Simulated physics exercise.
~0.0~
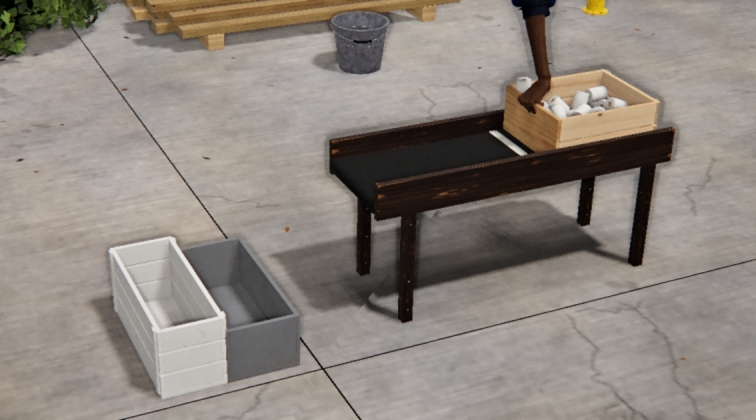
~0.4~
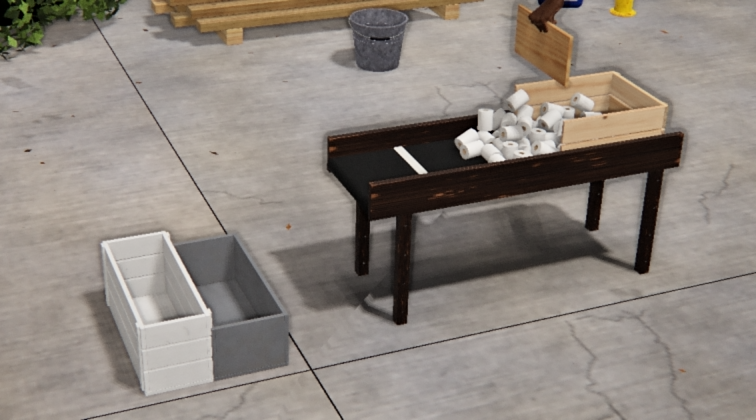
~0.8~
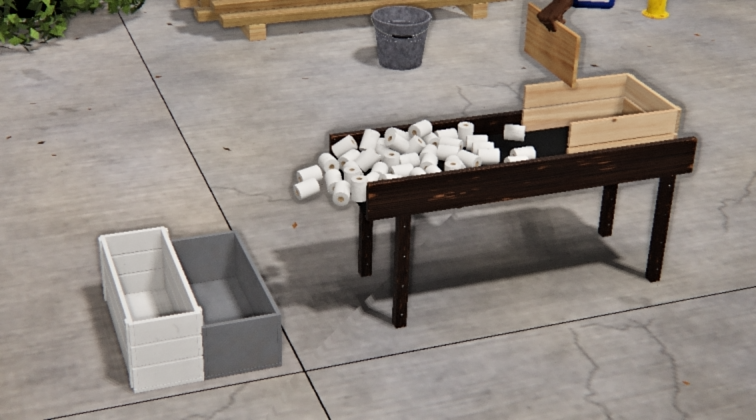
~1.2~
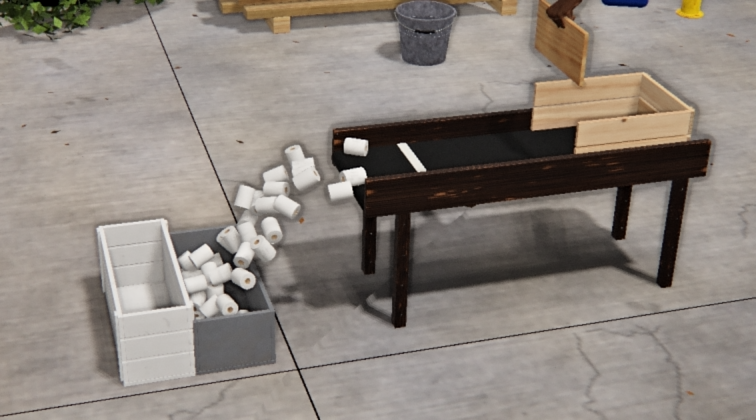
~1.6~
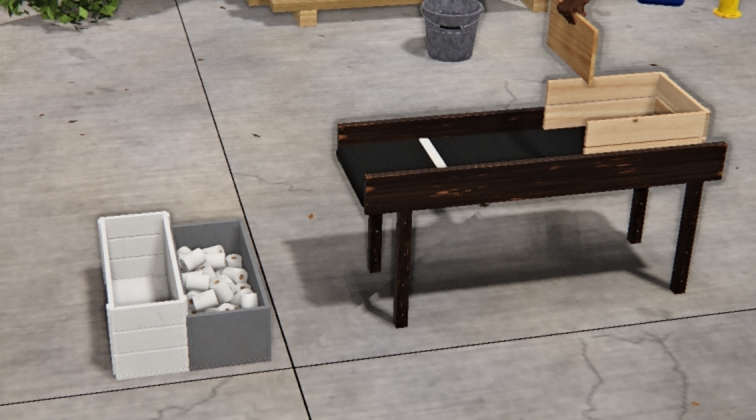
The clip shows a hand lifting the end panel of a wooden pen on a dark conveyor, letting white paper rolls spill onto the moving belt, travel left and tumble off its end into a grey tote, while the white box beside it stays empty.
